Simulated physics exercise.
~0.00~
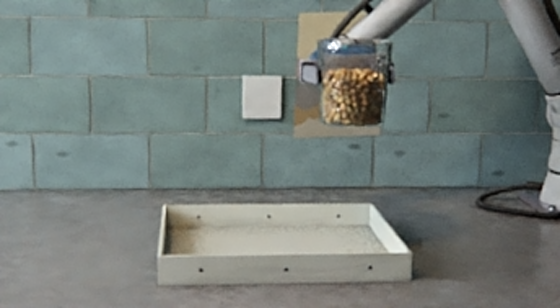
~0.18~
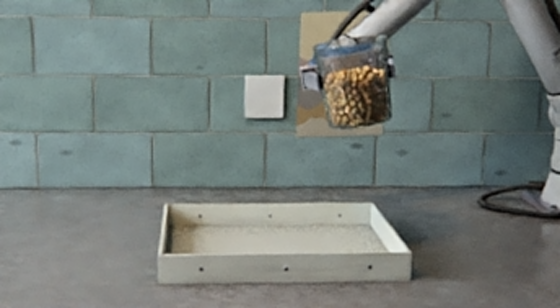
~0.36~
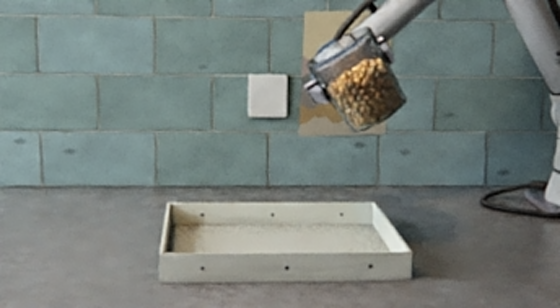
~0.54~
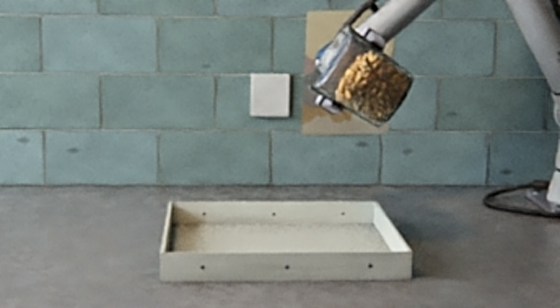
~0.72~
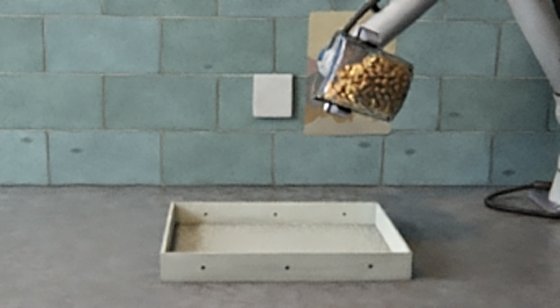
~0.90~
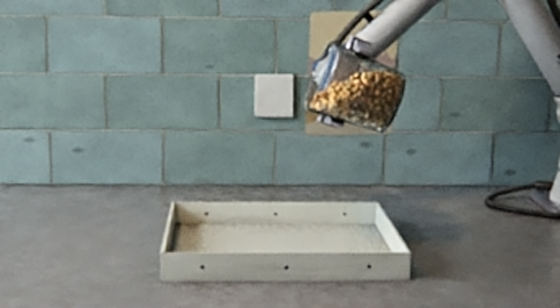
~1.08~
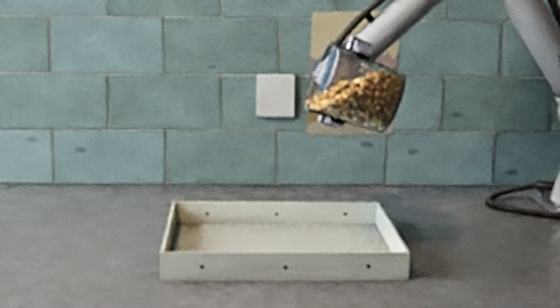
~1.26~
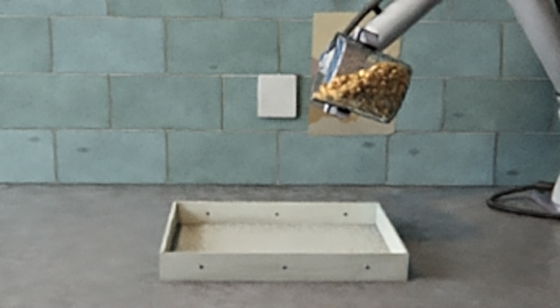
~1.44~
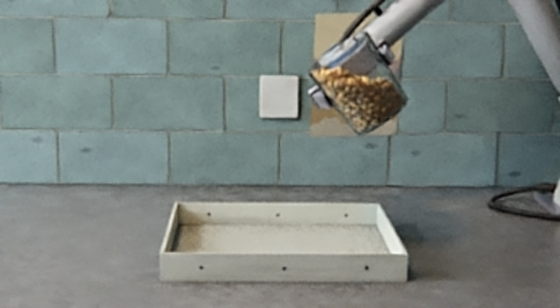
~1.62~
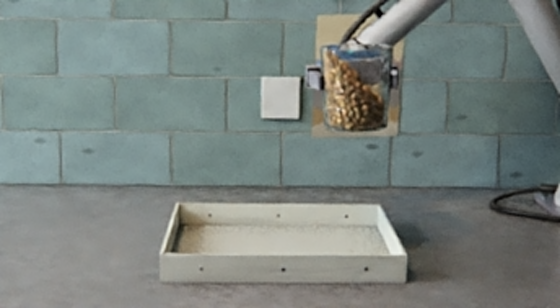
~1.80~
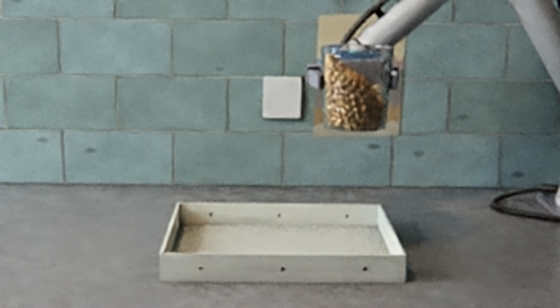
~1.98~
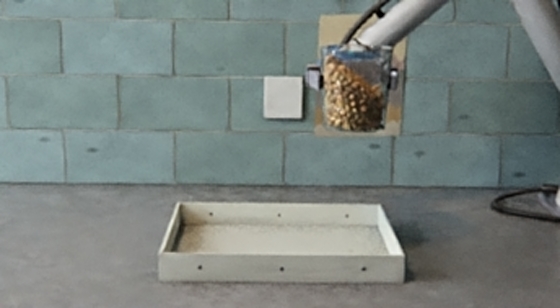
A robot arm held a clear tumbler of chickpeas above a shallow, pale tray, tipped it well over onto its side, shifted it slightly, and then turned it upright again, with the chickpeas still inside and the tray left empty of them.
